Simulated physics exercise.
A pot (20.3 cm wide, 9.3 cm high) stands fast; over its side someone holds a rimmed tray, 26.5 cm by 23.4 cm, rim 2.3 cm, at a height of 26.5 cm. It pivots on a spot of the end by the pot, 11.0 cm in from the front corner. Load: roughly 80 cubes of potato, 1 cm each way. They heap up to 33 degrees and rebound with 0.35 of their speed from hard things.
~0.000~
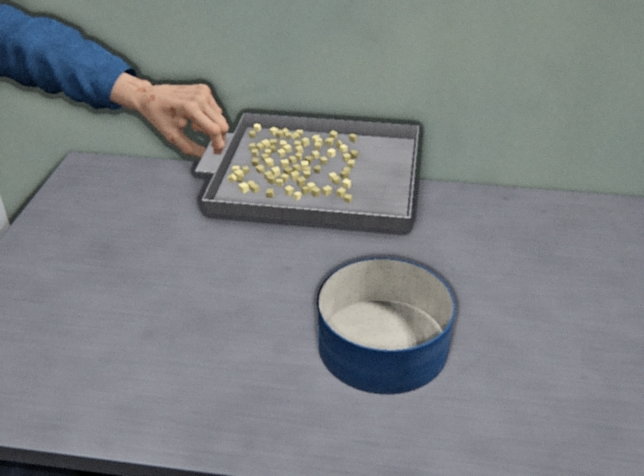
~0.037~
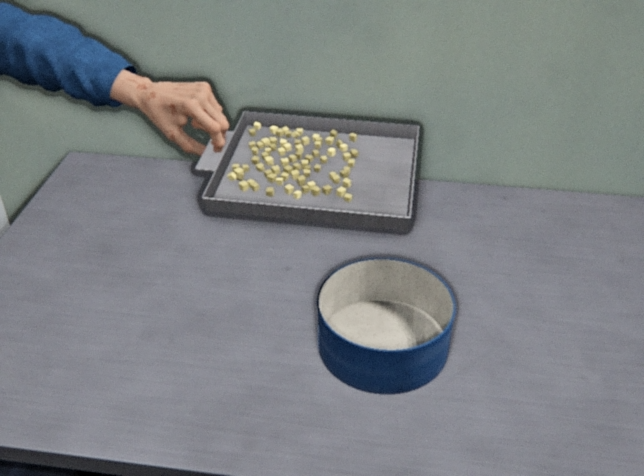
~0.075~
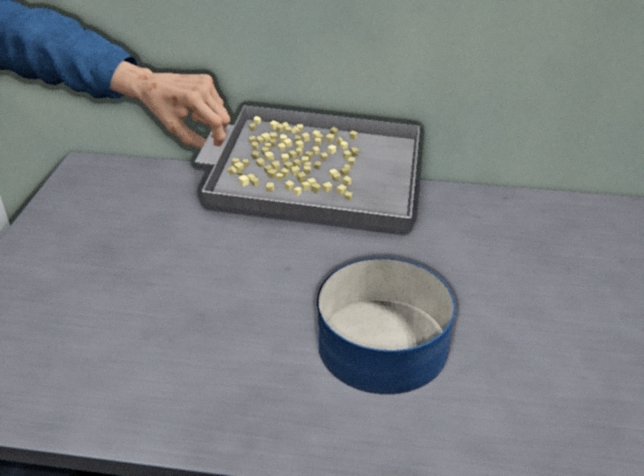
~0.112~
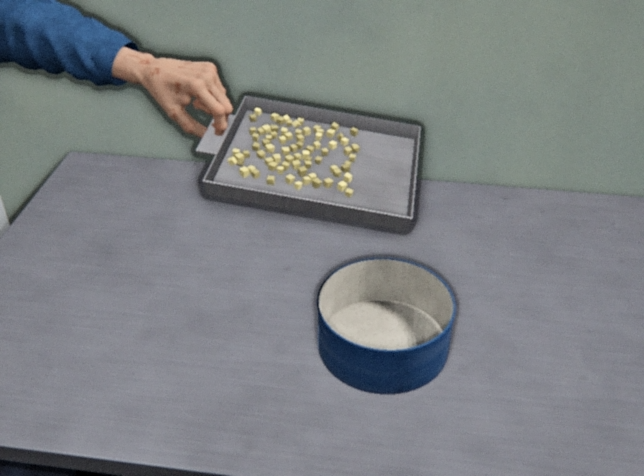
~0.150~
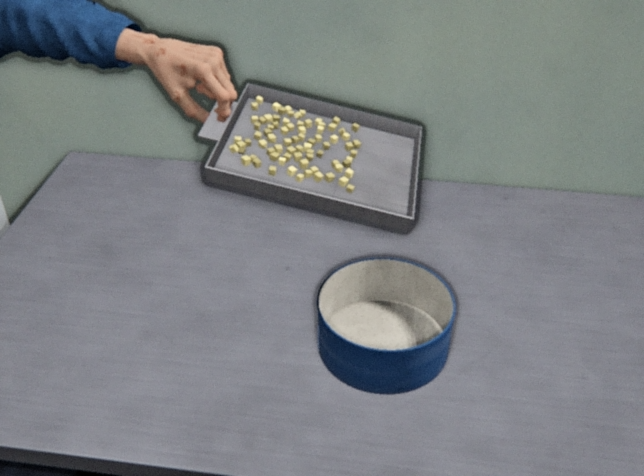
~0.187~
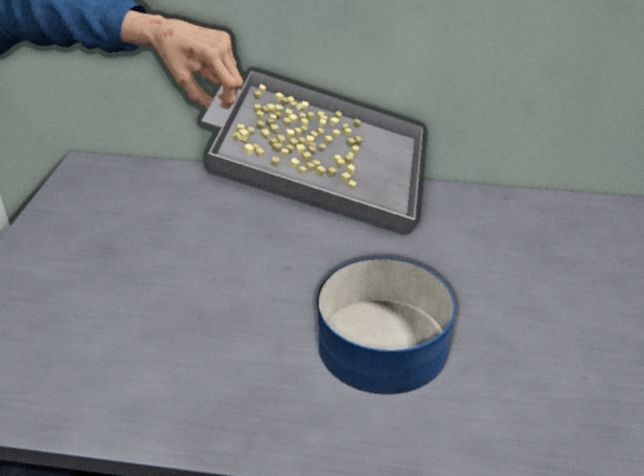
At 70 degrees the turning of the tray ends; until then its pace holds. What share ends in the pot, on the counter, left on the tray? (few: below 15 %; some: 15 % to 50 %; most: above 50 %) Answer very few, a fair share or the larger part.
Pot very few, counter the larger part, tray a fair share.
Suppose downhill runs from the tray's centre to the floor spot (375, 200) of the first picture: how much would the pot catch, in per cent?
About 35 per cent.
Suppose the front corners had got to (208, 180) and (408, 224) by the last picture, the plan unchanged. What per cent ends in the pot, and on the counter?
Pot 35, counter 30.
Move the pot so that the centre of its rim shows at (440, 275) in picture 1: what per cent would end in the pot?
About 45 per cent.
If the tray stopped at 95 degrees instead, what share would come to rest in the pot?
Then about 10 per cent.
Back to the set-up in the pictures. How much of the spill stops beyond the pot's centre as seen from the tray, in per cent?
Some 100 per cent.
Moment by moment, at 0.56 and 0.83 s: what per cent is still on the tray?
About 100, 40.
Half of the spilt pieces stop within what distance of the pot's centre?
About 38 cm.
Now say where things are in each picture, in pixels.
In the first picture, tray tilt 0 degrees, front corners at (206, 198) and (407, 216); middle of the pieces at (293, 160); pot at (386, 301).
In the second picture, tray tilt 1 degrees, front corners at (206, 196) and (407, 216); middle of the pieces at (293, 159).
In the third picture, tray tilt 3 degrees, front corners at (206, 190) and (408, 216); middle of the pieces at (293, 155).
In the fourth picture, tray tilt 7 degrees, front corners at (207, 180) and (409, 216), lowest corner right back; middle of the pieces at (293, 148).
In the fifth picture, tray tilt 11 degrees, front corners at (209, 166) and (410, 216), lowest corner right back; middle of the pieces at (295, 140).
In the sixth picture, tray tilt 16 degrees, front corners at (213, 153) and (412, 217), lowest corner right back; middle of the pieces at (298, 132); pot at (386, 301). The tray's pace is about 125 degrees a second.
Then, at 0.41 s, tilt 44 degrees; the tray holds 100 %, the pot 0 %.
After 0.56 s, tilt 63 degrees; the tray holds 100 %, the pot 0 %.
After 0.83 s, tilt 70 degrees; the tray holds 40 %, the pot 0 %.
At rest (2.3 s), pot 5 %, counter 60 %, tray 35 %.
